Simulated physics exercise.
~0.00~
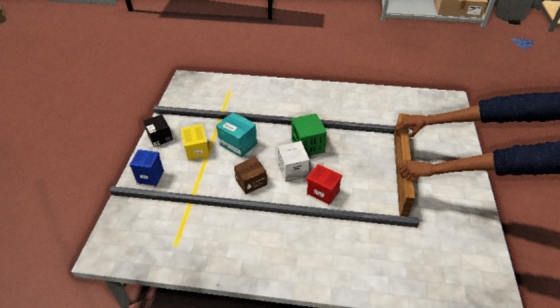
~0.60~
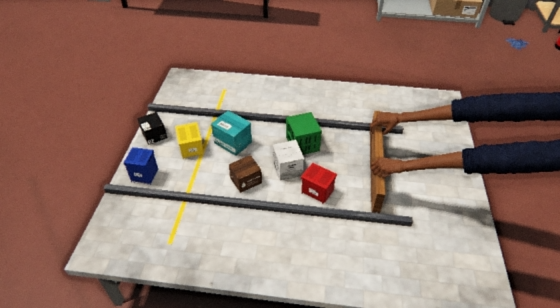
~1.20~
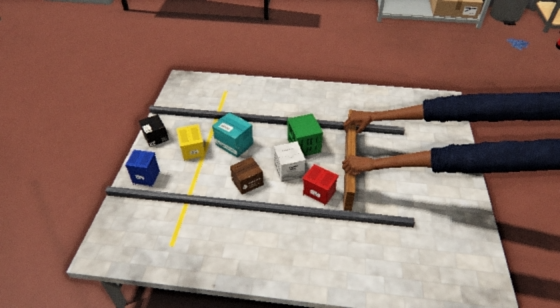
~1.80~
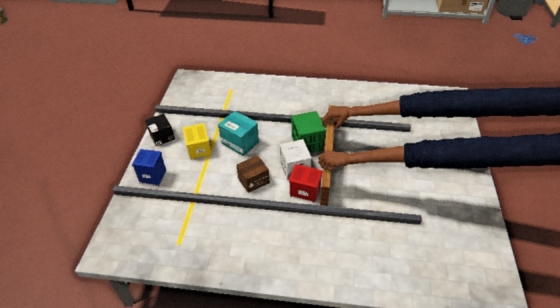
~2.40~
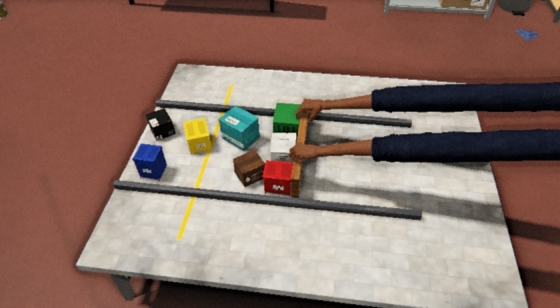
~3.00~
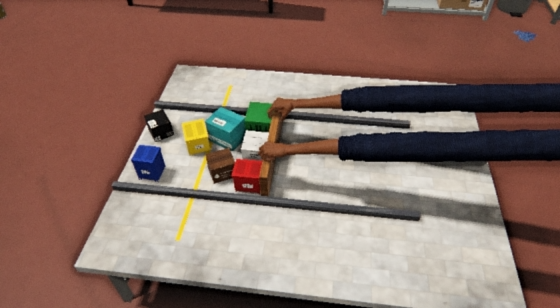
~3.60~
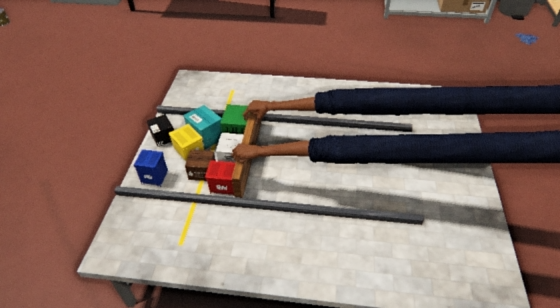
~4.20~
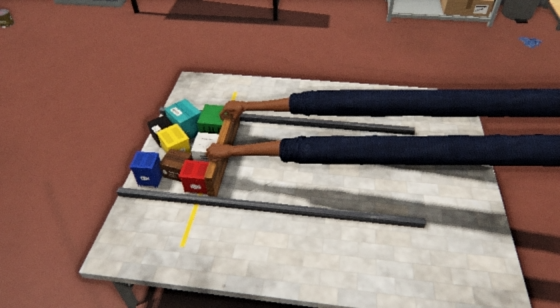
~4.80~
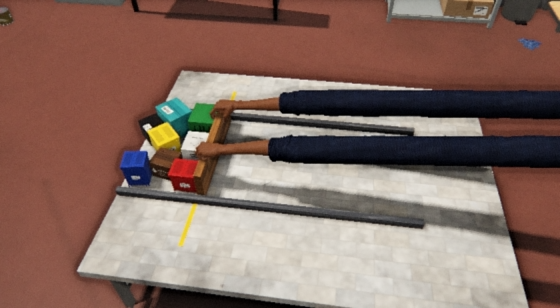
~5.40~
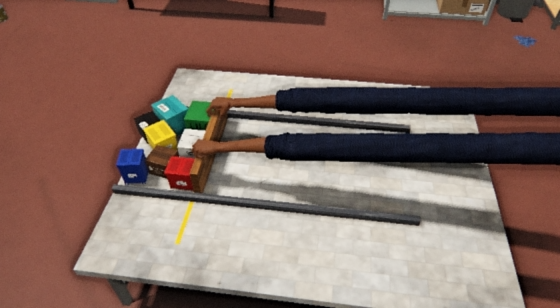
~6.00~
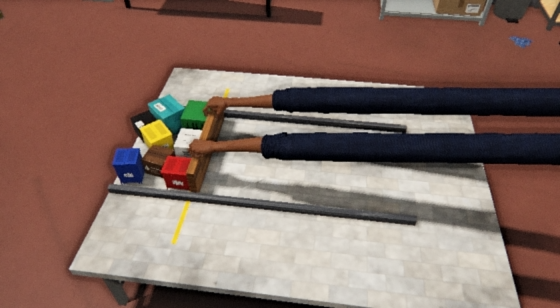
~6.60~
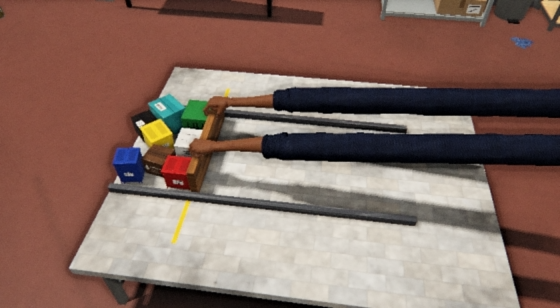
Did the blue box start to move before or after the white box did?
The blue box started to move after the white box. The white one was already being pushed along by the plank while the blue one stayed still until the group bunched up near the left edge.
